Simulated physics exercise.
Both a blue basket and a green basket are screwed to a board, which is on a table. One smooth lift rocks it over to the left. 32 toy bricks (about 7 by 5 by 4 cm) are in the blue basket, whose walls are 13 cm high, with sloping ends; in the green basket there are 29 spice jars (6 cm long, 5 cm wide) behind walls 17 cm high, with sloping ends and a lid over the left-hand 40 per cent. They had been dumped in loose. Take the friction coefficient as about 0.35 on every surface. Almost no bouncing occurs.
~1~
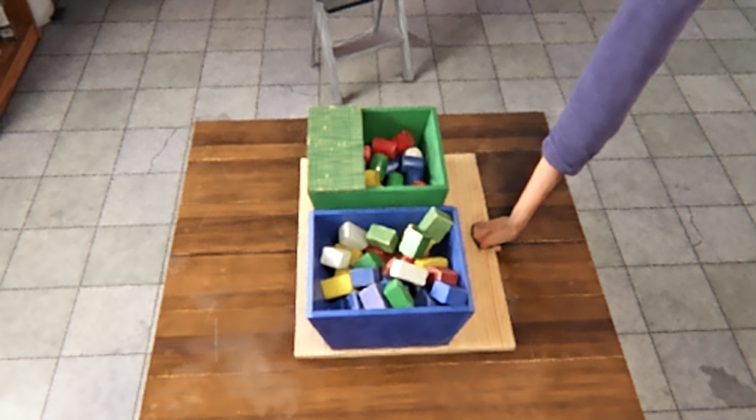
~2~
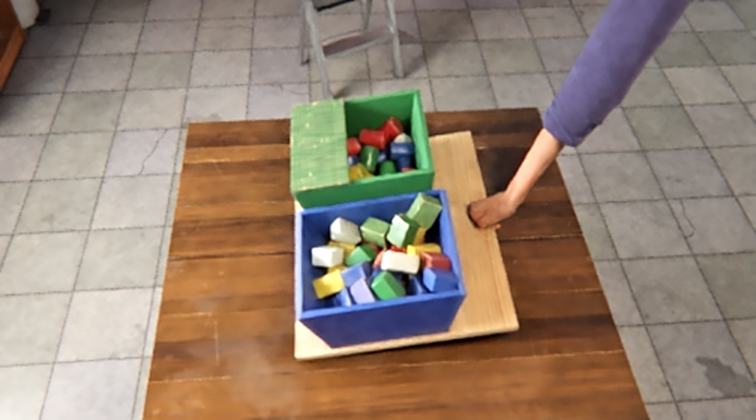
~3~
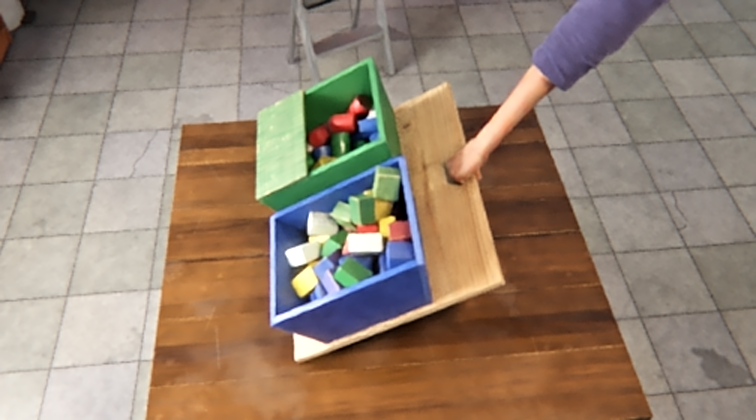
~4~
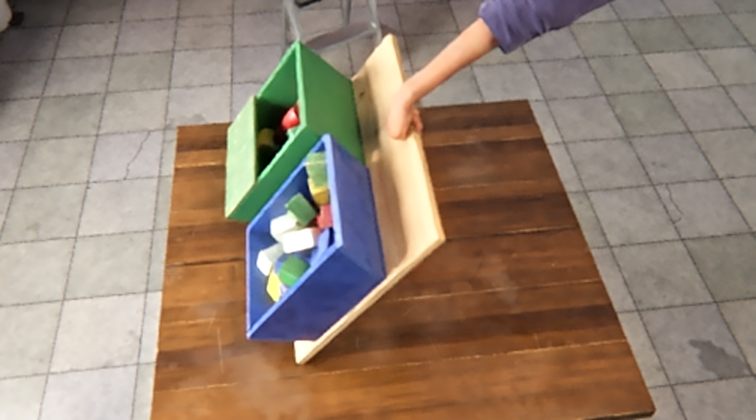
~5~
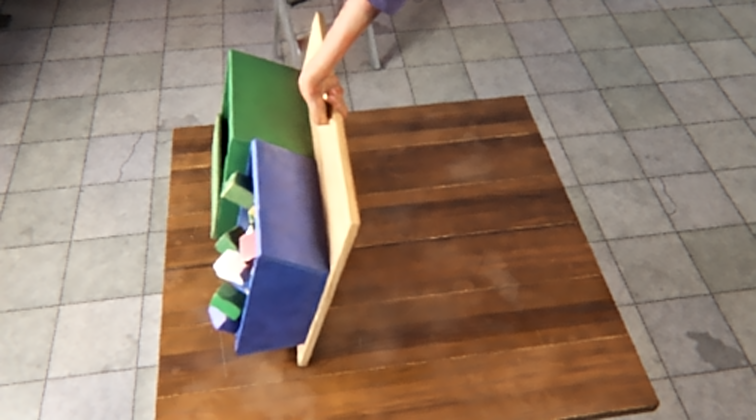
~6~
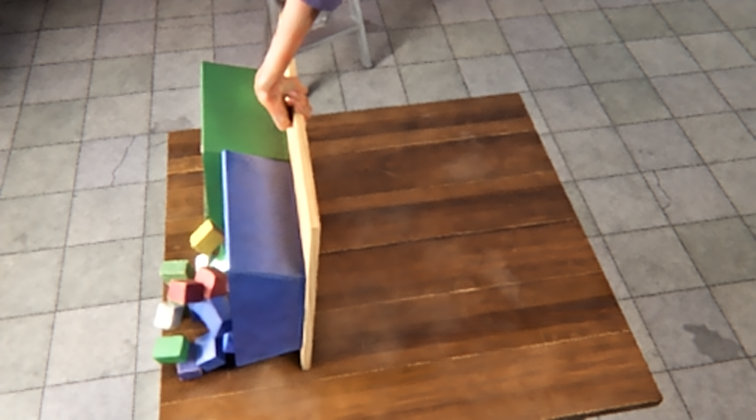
A hand lifting a board's right side, tilting blue and green baskets leftward on a wooden table, toy bricks tumbling from the blue one.
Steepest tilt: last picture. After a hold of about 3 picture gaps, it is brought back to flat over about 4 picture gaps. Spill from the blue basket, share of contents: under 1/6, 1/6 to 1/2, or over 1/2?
My money is on a spill above half of the load.
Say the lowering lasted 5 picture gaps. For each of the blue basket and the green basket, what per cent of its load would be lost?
In that case blue basket 80 %, green basket 0 %.
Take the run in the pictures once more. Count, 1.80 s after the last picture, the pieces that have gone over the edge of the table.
Around 10, roughly.
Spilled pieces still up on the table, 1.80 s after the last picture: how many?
Estimated count: 18.
Then, 0.29 s after the last picture, tilt 84°; the blue basket is down by 23 of 32 and the green basket has all 29.
Then, 0.65 s after the last picture, tilt 74°; the blue basket is down by 26 of 32 and the green basket has all 29.
Then, 1.15 s after the last picture, tilt 1°; the blue basket is down by 28 of 32 and the green basket has all 29.
Outcome (1.80 s after the last picture), the blue basket is down by 28 of 32 and the green basket has all 29. Asked share, 28 of 32, 88 per cent.
